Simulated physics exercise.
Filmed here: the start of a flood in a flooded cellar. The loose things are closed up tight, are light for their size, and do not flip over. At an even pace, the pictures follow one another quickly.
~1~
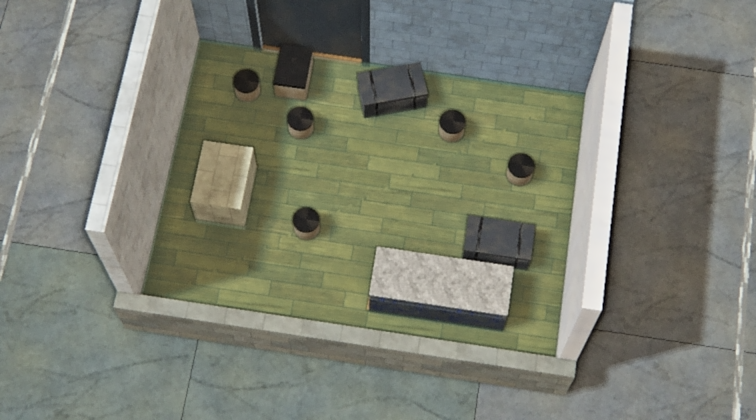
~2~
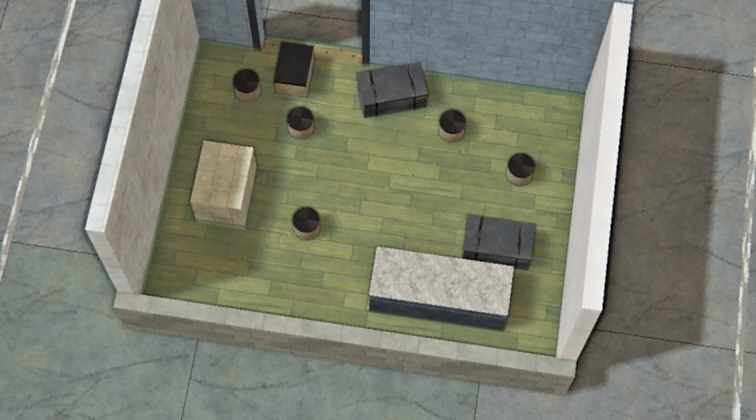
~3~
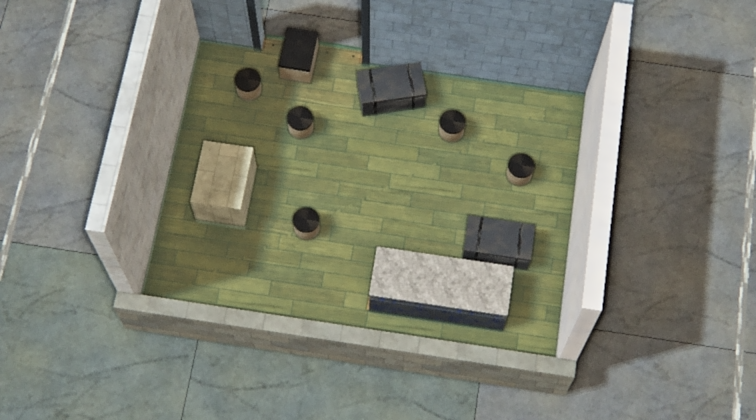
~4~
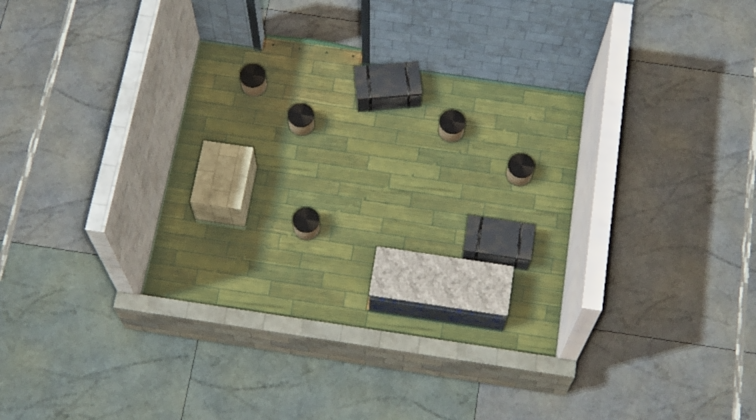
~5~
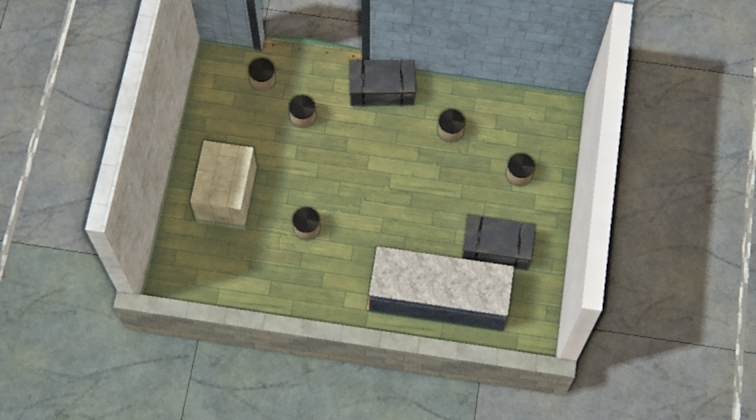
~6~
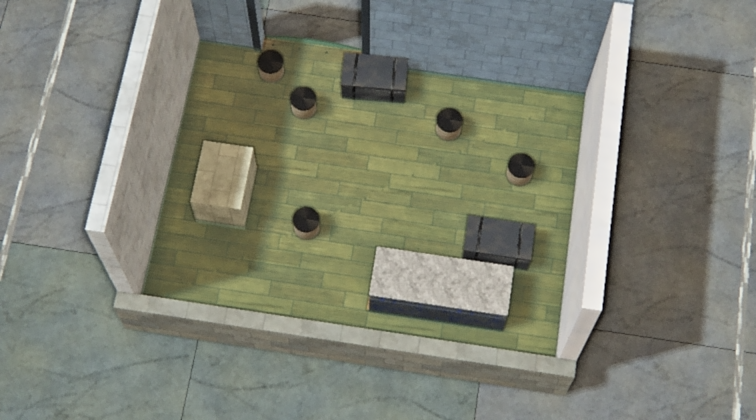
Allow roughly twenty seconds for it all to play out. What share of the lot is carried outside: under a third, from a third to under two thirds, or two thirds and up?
Two thirds and up.
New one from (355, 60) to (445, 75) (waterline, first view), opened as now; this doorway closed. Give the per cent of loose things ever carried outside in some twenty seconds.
Result: Close to 90 %.
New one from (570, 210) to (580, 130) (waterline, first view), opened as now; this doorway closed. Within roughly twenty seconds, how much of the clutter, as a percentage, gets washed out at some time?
About 50 %.
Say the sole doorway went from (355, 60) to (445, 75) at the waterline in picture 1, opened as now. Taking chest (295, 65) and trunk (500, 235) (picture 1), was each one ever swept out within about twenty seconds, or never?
In turn: Yes, inside.
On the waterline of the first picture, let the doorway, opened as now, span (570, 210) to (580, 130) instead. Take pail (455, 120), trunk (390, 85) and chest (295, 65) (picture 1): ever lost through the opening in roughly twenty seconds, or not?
The three give escape, escape and no escape, in that order.
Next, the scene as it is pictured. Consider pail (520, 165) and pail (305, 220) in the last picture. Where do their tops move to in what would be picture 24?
Estimate - first: (488, 150), second: (295, 146).
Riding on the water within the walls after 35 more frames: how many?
That adds up to 2.
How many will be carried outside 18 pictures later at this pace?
4.
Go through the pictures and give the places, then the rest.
The first frame shows a pail at (246, 81) floats; a pail at (300, 118), afloat; 0 of 8 have shifted.
The second frame shows a pail at (246, 81), afloat; a pail at (300, 118) floats; 0 of 8 have shifted.
The third frame shows a pail at (248, 79), afloat, close to its start; a pail at (300, 118) floats; 1 of 8 have shifted.
The fourth frame shows a pail at (253, 75) floats, close to its start; a pail at (301, 115), afloat, close to its start; 4 of 8 have shifted.
The fifth frame shows a pail at (261, 70) floats, close to its start; a pail at (302, 107) floats, close to its start; 4 of 8 have shifted.
The sixth frame shows a pail at (270, 61), afloat, a stride from its start; a pail at (303, 98) floats, close to its start; 4 of 8 have shifted.
A moment on, 2 of 8 are out; 5 afloat.
Next, 4 of 8 are out; 4 afloat.
Later, 6 of 8 are out; 2 afloat.
In the end, 6 of 8 are out; 2 afloat.
